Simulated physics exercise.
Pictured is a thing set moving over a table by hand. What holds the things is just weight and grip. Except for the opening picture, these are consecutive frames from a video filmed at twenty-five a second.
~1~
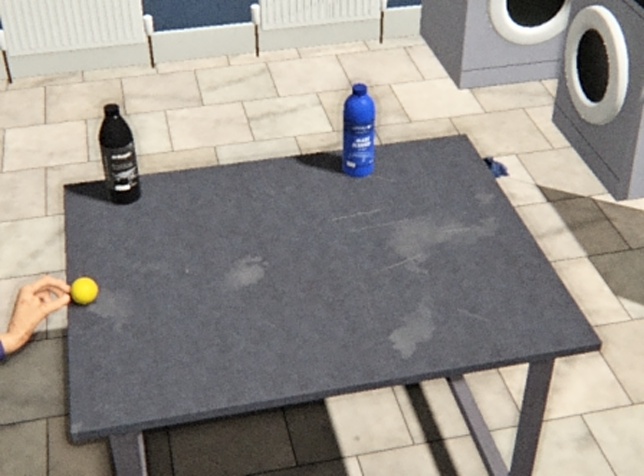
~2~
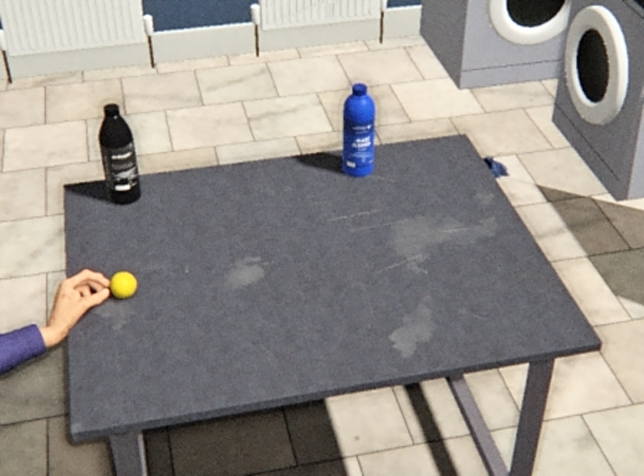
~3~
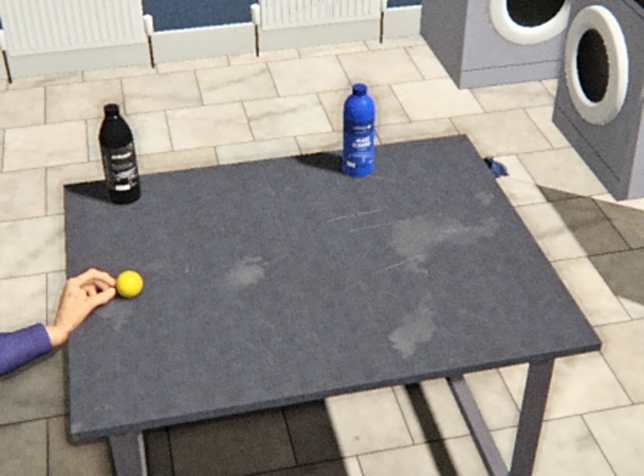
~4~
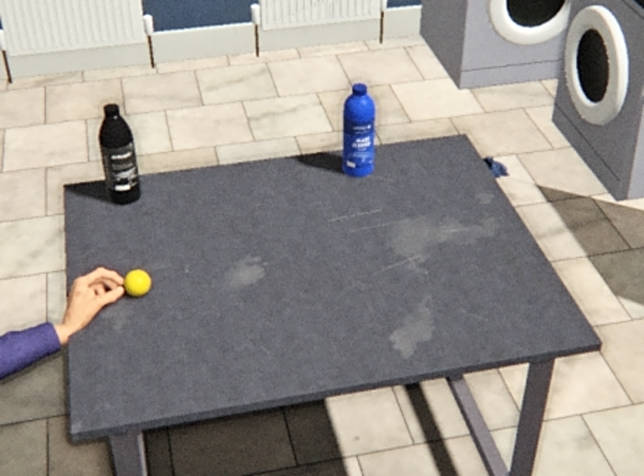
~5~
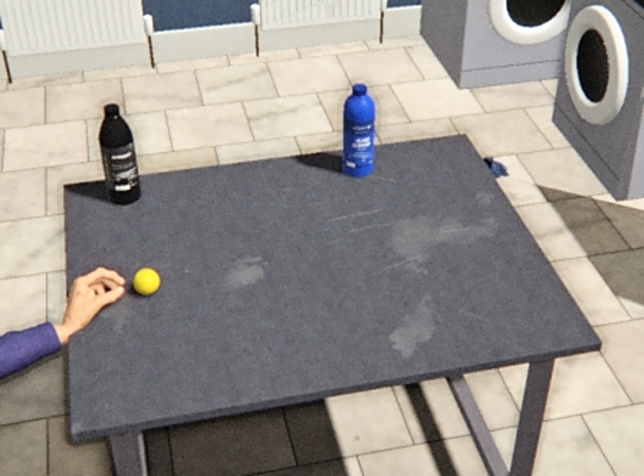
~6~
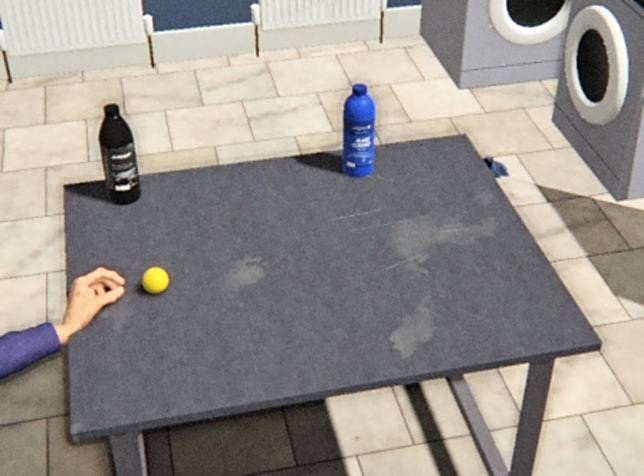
A hand in a purple sleeve reaches in from the left and moves a small yellow lemon a short way inward over a dark, scuffed table, then lets go, and the lemon rolls slowly right, away from the still fingers. A black bottle stands at the back left and a blue one at the back centre. The steady view looks down on a pale-tiled room with white radiators and front-loading machines behind.
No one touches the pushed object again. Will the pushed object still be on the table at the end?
It will fail to leave the table.
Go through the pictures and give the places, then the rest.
The first frame shows under the hand; yellow lemon (84, 291).
The second frame shows under the hand; yellow lemon (123, 285).
The third frame shows under the hand; yellow lemon (129, 284).
The fourth frame shows yellow lemon (137, 283).
The fifth frame shows yellow lemon (146, 282) rolled a little.
The sixth frame shows yellow lemon (155, 281) rolled about its own width.
Then, 0.10 s after the last picture, yellow lemon rolled about its own width near (175, 278).
Then, 0.20 s after the last picture, yellow lemon rolled well along near (192, 275).
Then, 0.40 s after the last picture, yellow lemon rolled well along near (218, 271).
Then, 0.60 s after the last picture, yellow lemon rolled well along near (233, 269).
At rest, moved from the start, yellow lemon. Seen from the same camera at the end, yellow lemon near (236, 269).
